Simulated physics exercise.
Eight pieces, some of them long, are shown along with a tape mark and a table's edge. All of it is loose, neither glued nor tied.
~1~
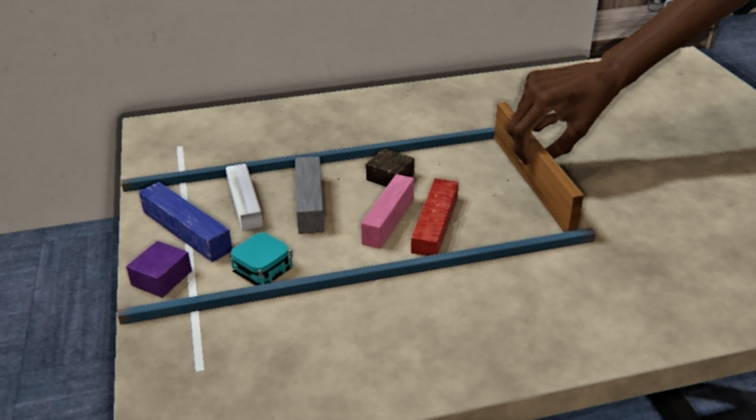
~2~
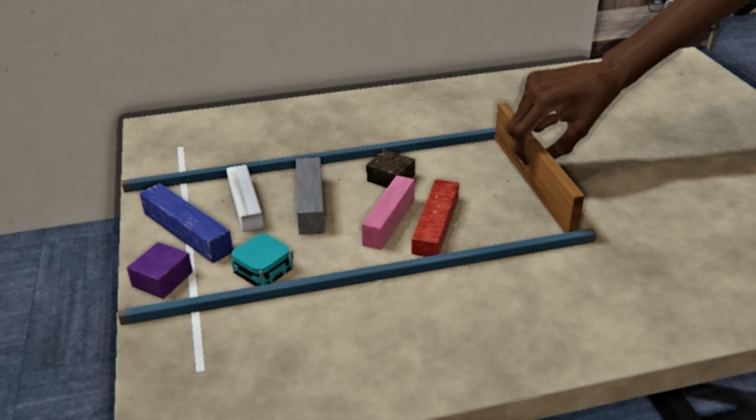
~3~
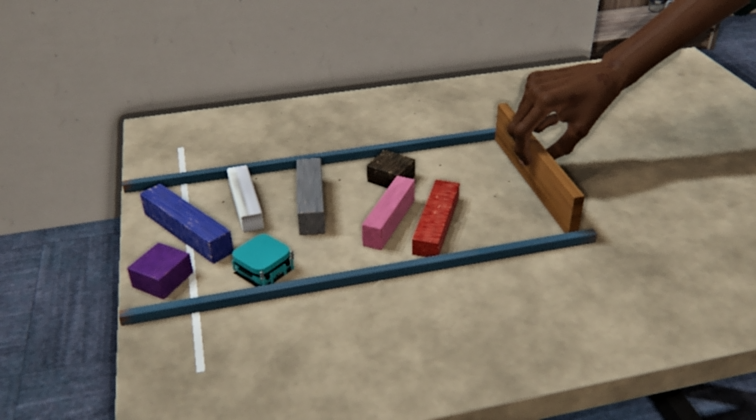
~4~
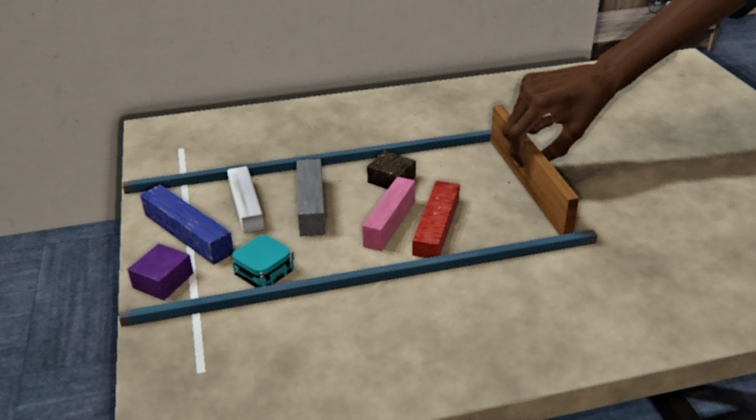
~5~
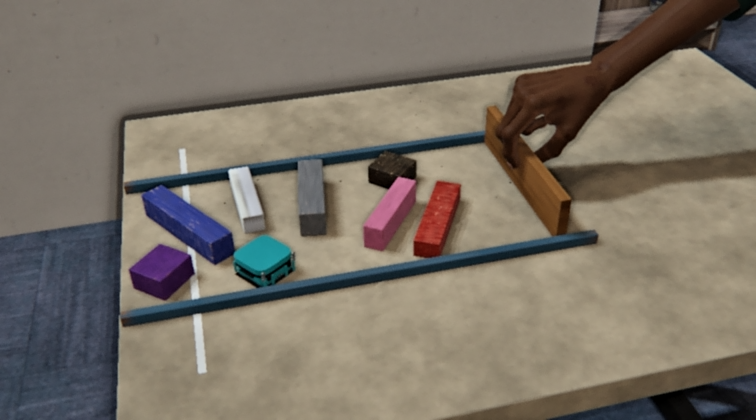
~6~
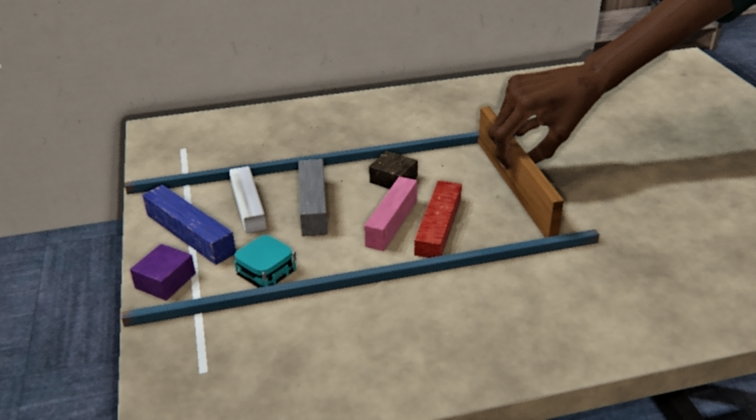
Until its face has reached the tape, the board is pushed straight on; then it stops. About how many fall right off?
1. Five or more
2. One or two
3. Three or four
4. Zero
Answer: 3.
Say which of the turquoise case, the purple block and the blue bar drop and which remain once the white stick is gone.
Note: Turquoise case is off by the end; purple block is off by the end; blue bar is off by the end.
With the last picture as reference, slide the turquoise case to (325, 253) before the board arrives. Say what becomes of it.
So it drops, then.
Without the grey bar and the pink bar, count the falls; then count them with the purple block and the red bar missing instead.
Taking the two tries in turn, it comes to 1 and 2.
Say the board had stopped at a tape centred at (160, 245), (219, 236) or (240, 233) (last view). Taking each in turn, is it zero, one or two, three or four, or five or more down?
5 or more; either one or two; zero.
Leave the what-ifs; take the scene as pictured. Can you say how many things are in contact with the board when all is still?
Contact count: 2.
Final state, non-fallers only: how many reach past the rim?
I'd say 1 of them.
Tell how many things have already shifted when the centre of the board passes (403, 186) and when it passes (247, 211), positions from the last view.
I make it 3 at the first spot and 8 at the other.
Soon after, none off yet; purple block at rest near (164, 271); blue bar at rest near (188, 223); white stick at rest near (247, 199).
After that, none off yet; purple block at rest near (164, 271); blue bar moving near (182, 226); white stick displaced a little near (212, 201).
In the end, the number that fall off is three or four; gone, turquoise case, white stick, blue bar and purple block.
